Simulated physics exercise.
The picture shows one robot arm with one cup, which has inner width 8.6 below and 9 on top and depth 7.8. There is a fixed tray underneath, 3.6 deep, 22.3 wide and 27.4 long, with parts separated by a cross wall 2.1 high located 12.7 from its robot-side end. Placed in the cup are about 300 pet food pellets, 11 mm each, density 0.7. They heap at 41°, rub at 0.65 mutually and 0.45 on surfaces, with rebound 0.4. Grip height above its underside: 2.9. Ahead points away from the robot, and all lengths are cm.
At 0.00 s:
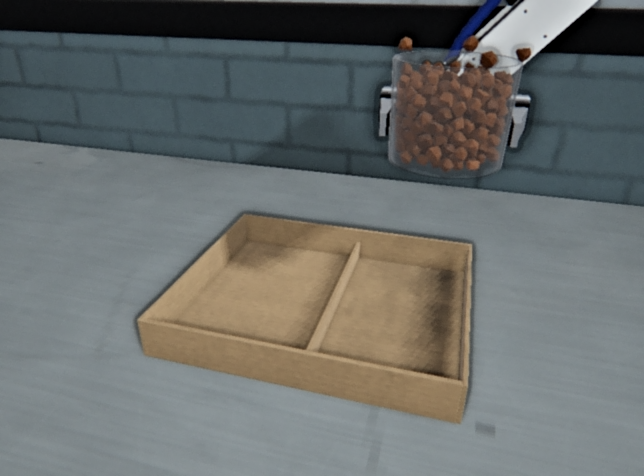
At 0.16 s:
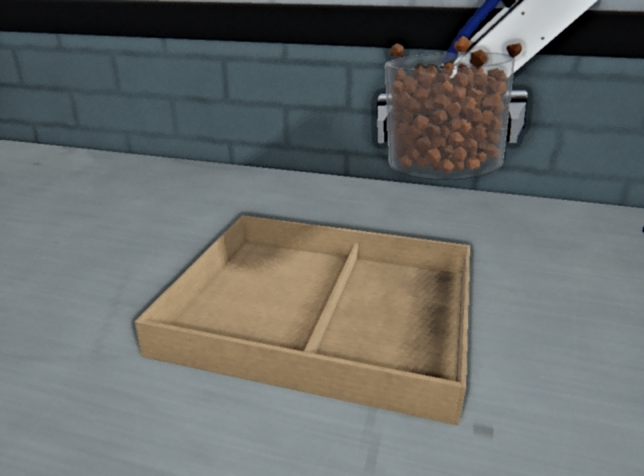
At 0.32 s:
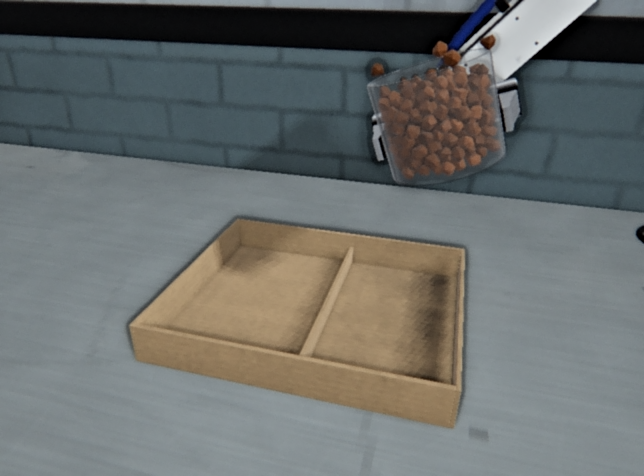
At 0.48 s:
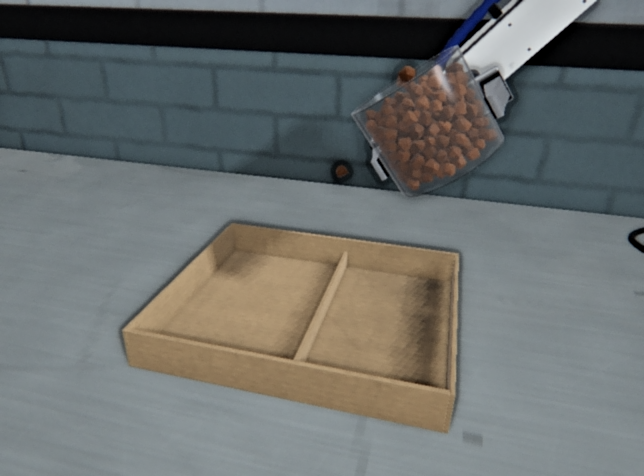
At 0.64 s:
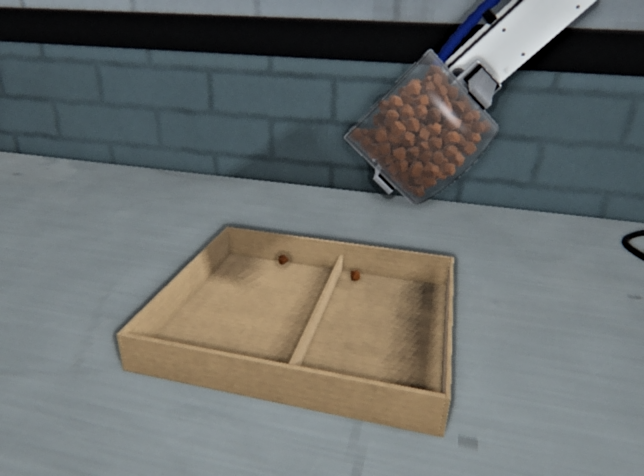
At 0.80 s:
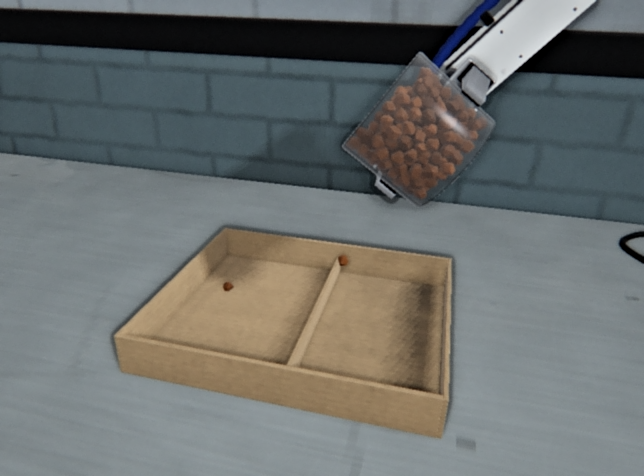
A grey tabletop before a blue-grey brick wall is seen from slightly above, the camera drifting very slightly. A tan tray with two compartments sits in the middle, and at upper right a white and blue robot arm holds a clear cup heaped with reddish-brown pellets. The cup tilts steadily to the left, and two pellets drop into the tray and roll leftward.
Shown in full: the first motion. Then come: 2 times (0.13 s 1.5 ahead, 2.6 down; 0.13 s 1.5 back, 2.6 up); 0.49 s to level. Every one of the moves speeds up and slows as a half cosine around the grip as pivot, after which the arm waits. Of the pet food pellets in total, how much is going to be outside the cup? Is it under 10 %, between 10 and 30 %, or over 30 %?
It is under 10 %.
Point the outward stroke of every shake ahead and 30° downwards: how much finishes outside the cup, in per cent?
It comes to near 5 percent.
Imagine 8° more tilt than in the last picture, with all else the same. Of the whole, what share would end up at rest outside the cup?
It would then be near 5 per cent.
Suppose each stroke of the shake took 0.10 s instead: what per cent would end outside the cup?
It would be some 5 %.
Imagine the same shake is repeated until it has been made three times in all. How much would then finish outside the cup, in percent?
That share would be near 0 percent.
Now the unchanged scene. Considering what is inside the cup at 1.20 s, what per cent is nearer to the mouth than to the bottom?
Mouth half: Close to 50 per cent.
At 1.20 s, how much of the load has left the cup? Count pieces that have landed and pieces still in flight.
Around 0 percent at that moment.
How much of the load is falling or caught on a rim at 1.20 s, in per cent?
Roughly 1 percent.
By 1.20 s, tilted 54° forward, highest piece 22 above the table; 295 in the cup, 1 in the robot-side part, 1 in the far-side part, 2 in flight or on a rim.
By 1.61 s, tilted 20° forward, highest piece 24 above the table; 295 in the cup, 3 in the far-side part, 1 in the robot-side part.
By 2.01 s, level, highest piece 25 above the table; 295 in the cup, 3 in the far-side part, 1 in the robot-side part.
By 3.06 s, level, highest piece 25 above the table; 295 in the cup, 3 in the far-side part, 1 in the robot-side part.
Final count, 295 in the cup, 3 in the far-side part, 1 in the robot-side part. That is 1 % outside the cup.
